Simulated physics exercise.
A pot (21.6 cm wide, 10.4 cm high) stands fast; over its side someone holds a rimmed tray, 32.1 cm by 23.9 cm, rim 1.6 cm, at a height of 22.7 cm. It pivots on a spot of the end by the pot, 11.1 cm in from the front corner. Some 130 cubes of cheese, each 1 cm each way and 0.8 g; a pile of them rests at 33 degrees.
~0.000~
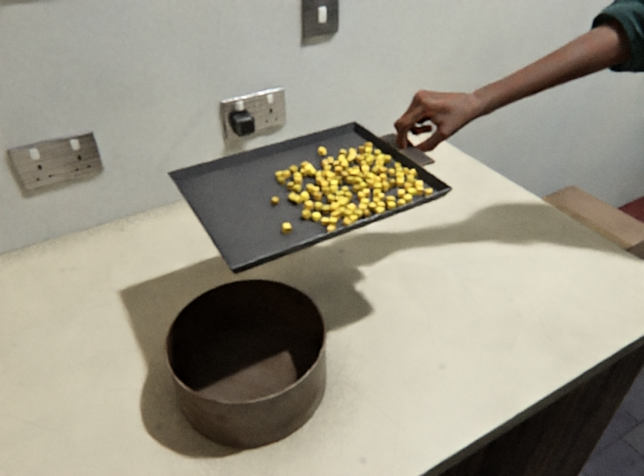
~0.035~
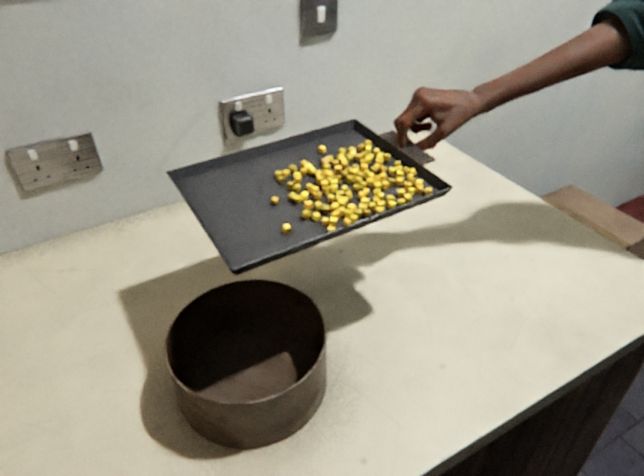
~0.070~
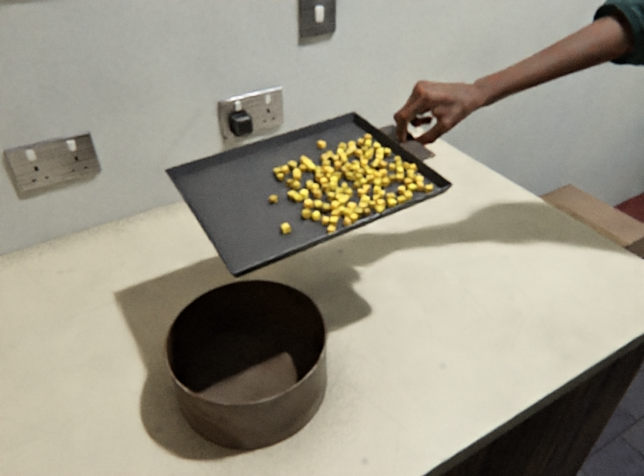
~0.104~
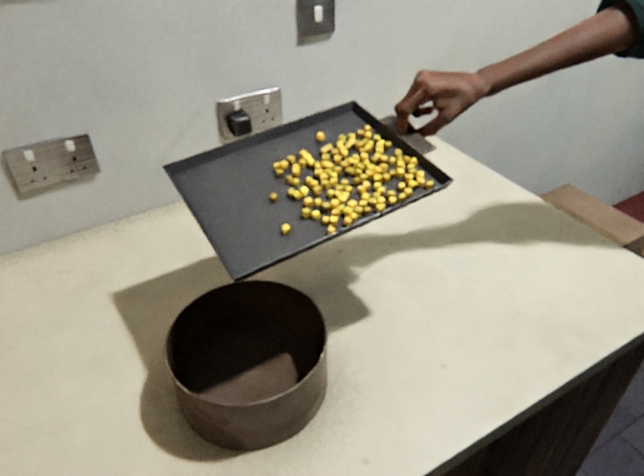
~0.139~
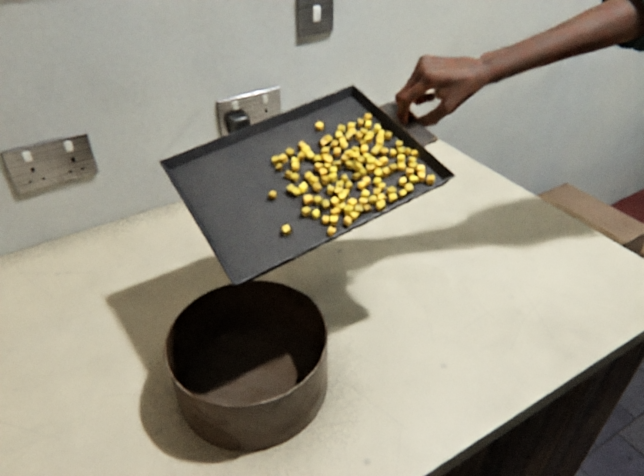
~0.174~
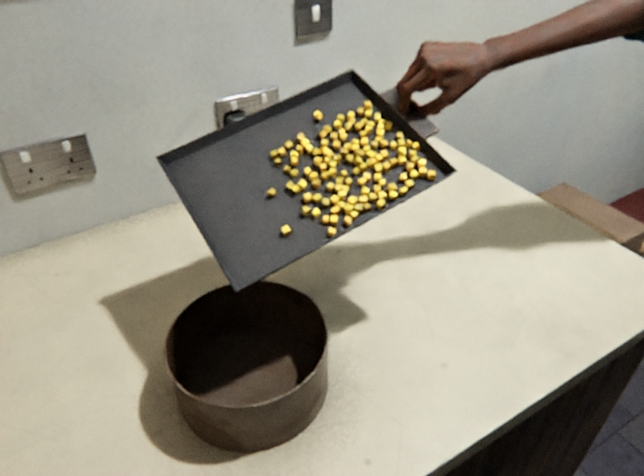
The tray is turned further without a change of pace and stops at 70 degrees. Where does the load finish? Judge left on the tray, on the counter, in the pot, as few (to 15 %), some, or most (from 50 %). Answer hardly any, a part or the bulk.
Tray hardly any, counter a part, pot the bulk.
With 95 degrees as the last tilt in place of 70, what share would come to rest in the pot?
Then about 70 per cent.
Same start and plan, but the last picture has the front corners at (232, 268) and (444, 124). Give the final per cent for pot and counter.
Pot 30, counter 70.
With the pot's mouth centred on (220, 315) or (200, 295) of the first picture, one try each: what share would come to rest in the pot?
About 45 and 15 per cent.
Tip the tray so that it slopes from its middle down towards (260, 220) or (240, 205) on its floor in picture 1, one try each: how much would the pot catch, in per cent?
Some 85 and 10 per cent.
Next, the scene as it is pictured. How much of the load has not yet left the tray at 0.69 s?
Roughly 20 per cent.
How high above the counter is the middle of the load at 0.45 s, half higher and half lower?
Some 30 cm.
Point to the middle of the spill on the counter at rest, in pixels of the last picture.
At about (359, 418).
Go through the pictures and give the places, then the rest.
The first frame shows tray tilt 0 degrees, front corners at (234, 263) and (446, 187); middle of the pieces at (350, 180); pot at (246, 334).
The second frame shows tray tilt 1 degrees, front corners at (234, 265) and (446, 186); middle of the pieces at (350, 179).
The third frame shows tray tilt 3 degrees, front corners at (235, 268) and (446, 183), lowest corner left front; middle of the pieces at (350, 176).
The fourth frame shows tray tilt 7 degrees, front corners at (236, 273) and (447, 179), lowest corner left front; middle of the pieces at (350, 171).
The fifth frame shows tray tilt 13 degrees, front corners at (237, 279) and (448, 174), lowest corner left front; middle of the pieces at (350, 165).
The sixth frame shows tray tilt 19 degrees, front corners at (238, 284) and (450, 170), lowest corner left front; middle of the pieces at (350, 159); pot at (247, 336). The tray's pace is about 165 degrees a second.
Then, at 0.34 s, tilt 47 degrees; the tray holds 100 %, the pot 0 %.
After 0.45 s, tilt 64 degrees; the tray holds 100 %, the pot 0 %.
Then, at 0.69 s, tilt 70 degrees; the tray holds 20 %, the pot 45 %.
At rest (1.9 s), tray 5 %, counter 25 %, pot 70 %.
